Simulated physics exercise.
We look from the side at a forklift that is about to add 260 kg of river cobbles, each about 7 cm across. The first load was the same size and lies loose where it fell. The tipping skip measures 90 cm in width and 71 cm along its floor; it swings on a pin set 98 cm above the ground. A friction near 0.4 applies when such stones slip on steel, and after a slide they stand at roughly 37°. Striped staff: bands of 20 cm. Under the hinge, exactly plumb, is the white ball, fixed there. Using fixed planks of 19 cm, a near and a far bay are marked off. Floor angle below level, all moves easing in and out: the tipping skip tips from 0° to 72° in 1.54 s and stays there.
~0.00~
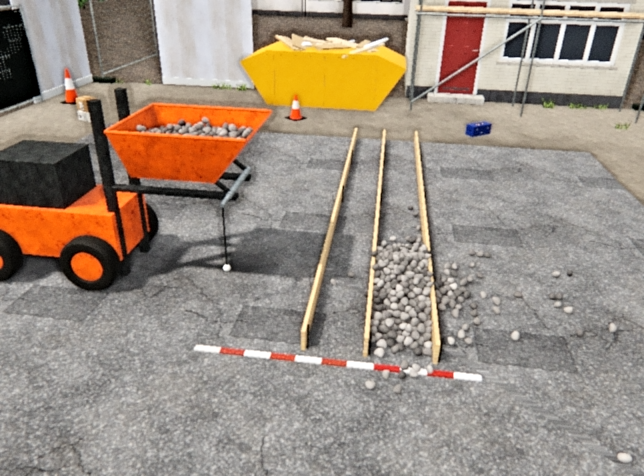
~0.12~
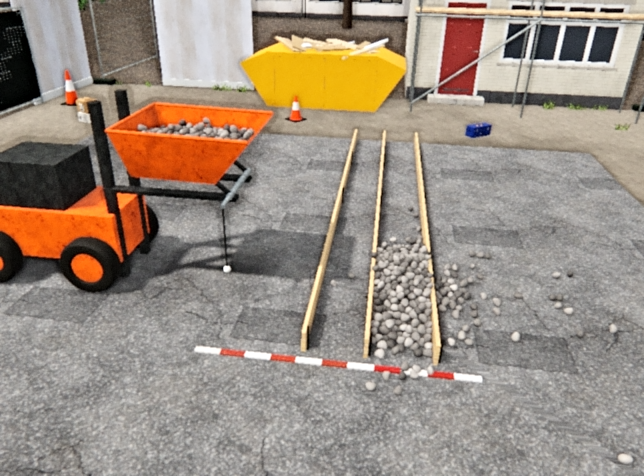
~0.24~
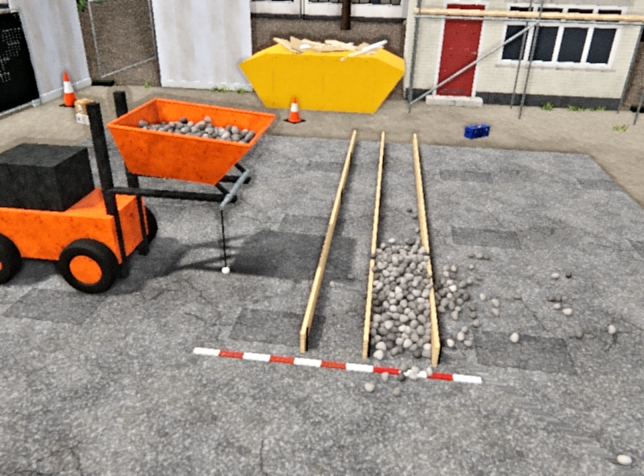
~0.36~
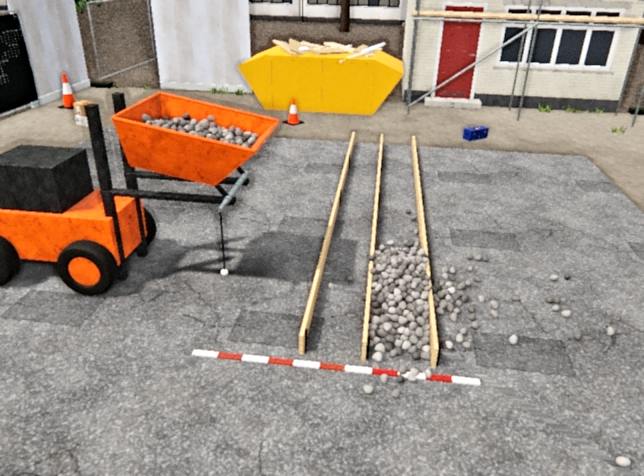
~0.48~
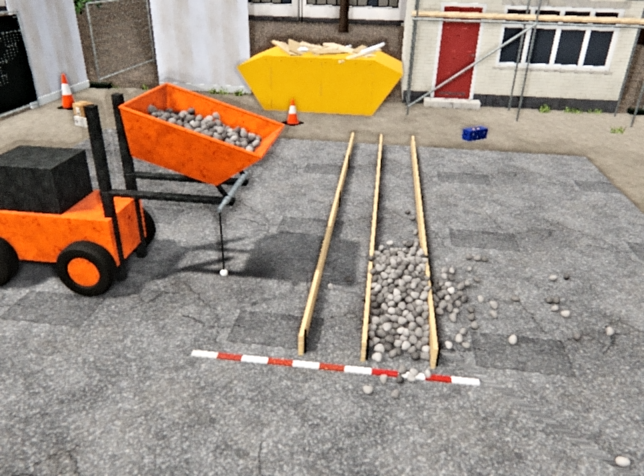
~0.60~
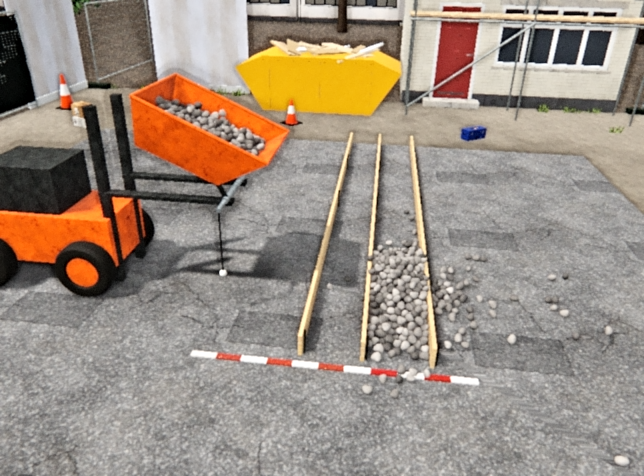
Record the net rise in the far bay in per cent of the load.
Net rise: About 9 %.
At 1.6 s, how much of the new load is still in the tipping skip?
I'd say about 60 per cent.
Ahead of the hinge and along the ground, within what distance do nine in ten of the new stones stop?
I'd estimate about 120 cm.
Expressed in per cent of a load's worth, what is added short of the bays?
Approximately 0 parts per hundred.
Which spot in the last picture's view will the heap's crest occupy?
Somewhere close to (349, 264).
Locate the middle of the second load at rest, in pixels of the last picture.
Near (345, 279).
After 1.2 s the floor is at 61°; in per cent of one load, 100 in the tipping skip, 90 in the far bay, 10 past the last board; the foremost stones are at (592, 319).
After 1.6 s the floor is at 72°; in per cent of one load, 62 in the tipping skip, 6 short of the bays, 32 in the near bay, 90 in the far bay, 10 past the last board; the foremost stones are at (592, 319).
After 2.0 s the floor is at 72°; in per cent of one load, 25 in the tipping skip, 6 short of the bays, 63 in the near bay, 96 in the far bay, 10 past the last board; the foremost stones are at (592, 319).
After 4.3 s the floor is at 72°; in per cent of one load, 0 in the tipping skip, 1 short of the bays, 90 in the near bay, 99 in the far bay, 10 past the last board; the foremost stones are at (592, 319). Net gain in the far bay, 9.
